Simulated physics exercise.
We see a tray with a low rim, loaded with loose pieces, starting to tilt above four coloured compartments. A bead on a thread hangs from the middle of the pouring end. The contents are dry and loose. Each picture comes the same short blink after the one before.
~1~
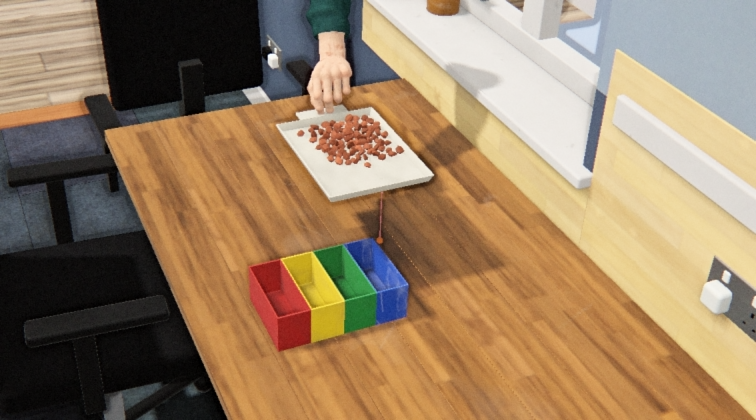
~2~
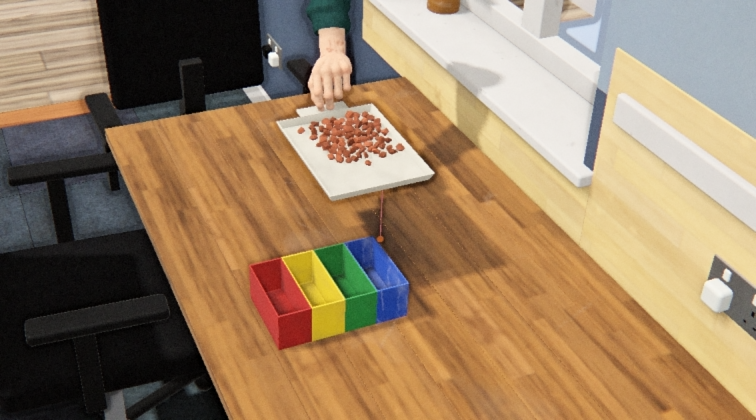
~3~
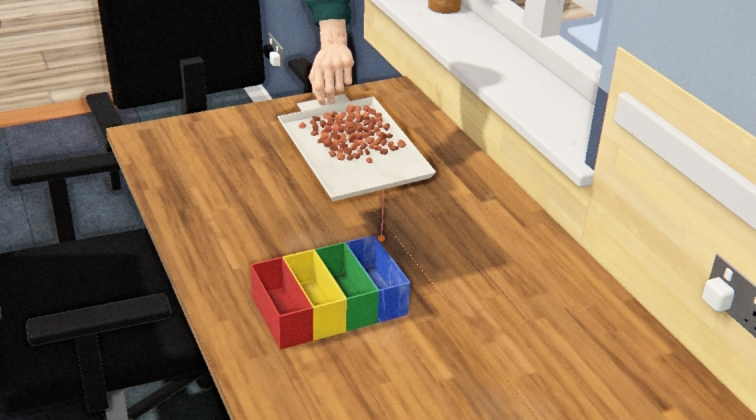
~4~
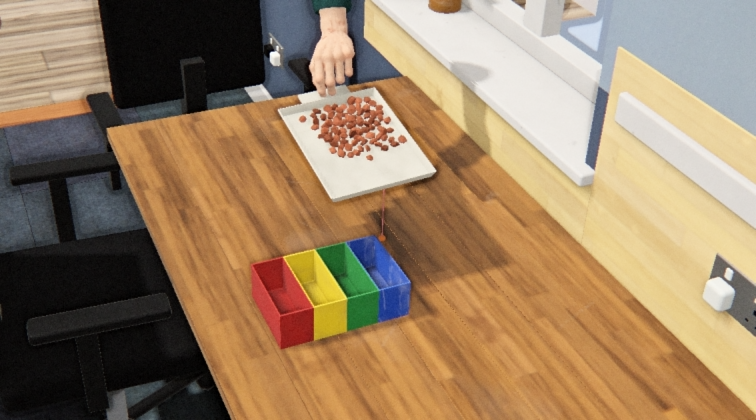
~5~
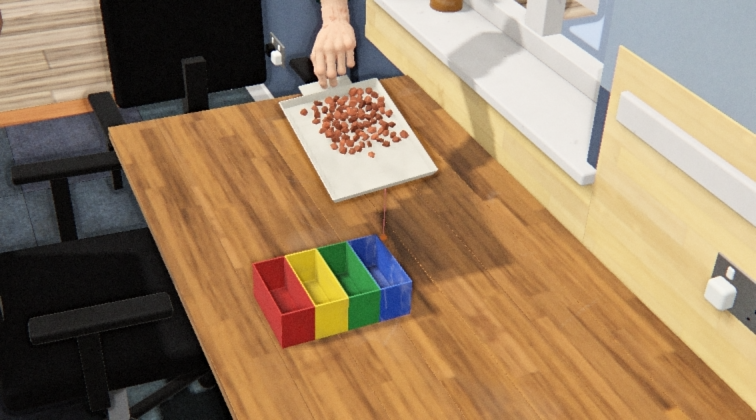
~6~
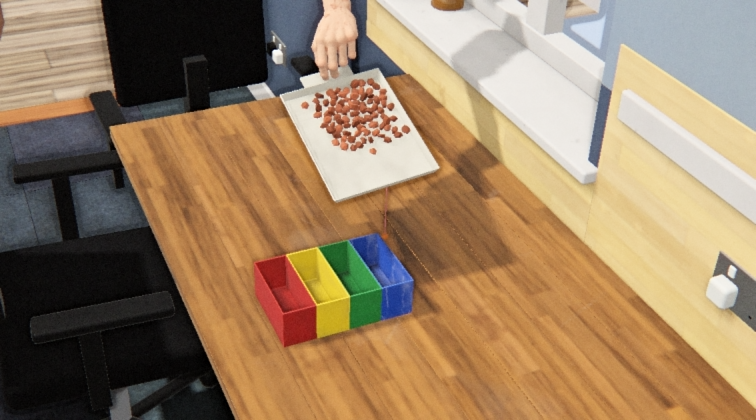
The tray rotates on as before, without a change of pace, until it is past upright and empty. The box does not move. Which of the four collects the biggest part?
Fullest: The green cell.
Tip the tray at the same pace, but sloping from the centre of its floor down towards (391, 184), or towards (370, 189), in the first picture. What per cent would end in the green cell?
The first gives 0 %, the second 30 %.
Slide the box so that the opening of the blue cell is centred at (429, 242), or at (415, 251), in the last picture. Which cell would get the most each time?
One: The cell in red. Two: The cell in yellow.
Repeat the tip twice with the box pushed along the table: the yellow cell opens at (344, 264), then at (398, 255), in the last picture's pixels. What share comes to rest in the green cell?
The first gives 30 %, the second 0 %.
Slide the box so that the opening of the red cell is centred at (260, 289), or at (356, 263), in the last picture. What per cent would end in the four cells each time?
In turn 80 and 70 in a hundred.
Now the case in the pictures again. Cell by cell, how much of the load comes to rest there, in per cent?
Red cell near 0; yellow cell near 20; green cell near 50; blue cell near 20.
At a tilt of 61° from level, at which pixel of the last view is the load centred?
Near (354, 194).
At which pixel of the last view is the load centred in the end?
Roughly at (351, 300).
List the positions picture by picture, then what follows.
Corners of the pouring end (332, 195) and (429, 174), level; middle of the load (349, 138), bits of crushed brick; bead on its thread (380, 240); red cell (295, 327); yellow cell (328, 318); green cell (360, 310); blue cell (392, 302), in the first frame.
Corners of the pouring end (332, 194) and (430, 172), level; middle of the load (350, 135), in the second frame.
Corners of the pouring end (333, 194) and (431, 171), tipped barely, lowest at the left corner; middle of the load (351, 131), in the third frame.
Corners of the pouring end (334, 196) and (432, 170), tipped a little, lowest at the left corner; middle of the load (352, 125), in the fourth frame.
Corners of the pouring end (335, 196) and (433, 168), tipped a little, lowest at the left corner; middle of the load (353, 119), in the fifth frame.
Corners of the pouring end (337, 197) and (435, 166), tipped clearly, lowest at the left corner; middle of the load (355, 114); red cell (300, 323); yellow cell (333, 314); green cell (365, 306); blue cell (397, 297), in the sixth frame.
Just after the last frame, tray tipped steeply; roughly two thirds on the tray; just a few in the green cell; roughly a quarter falling or outside the box.
A moment on, tray tipped right over; roughly half in the green cell; roughly a quarter in the yellow cell; roughly a quarter in the blue cell; just a few falling or outside the box.
Further on, tray tipped past a quarter turn; roughly half in the green cell; roughly a quarter in the yellow cell; roughly a quarter in the blue cell; just a few falling or outside the box.
When it is over, tray tipped past a quarter turn; roughly half in the green cell; roughly a quarter in the yellow cell; roughly a quarter in the blue cell; not one in the red cell; just a few outside the box.
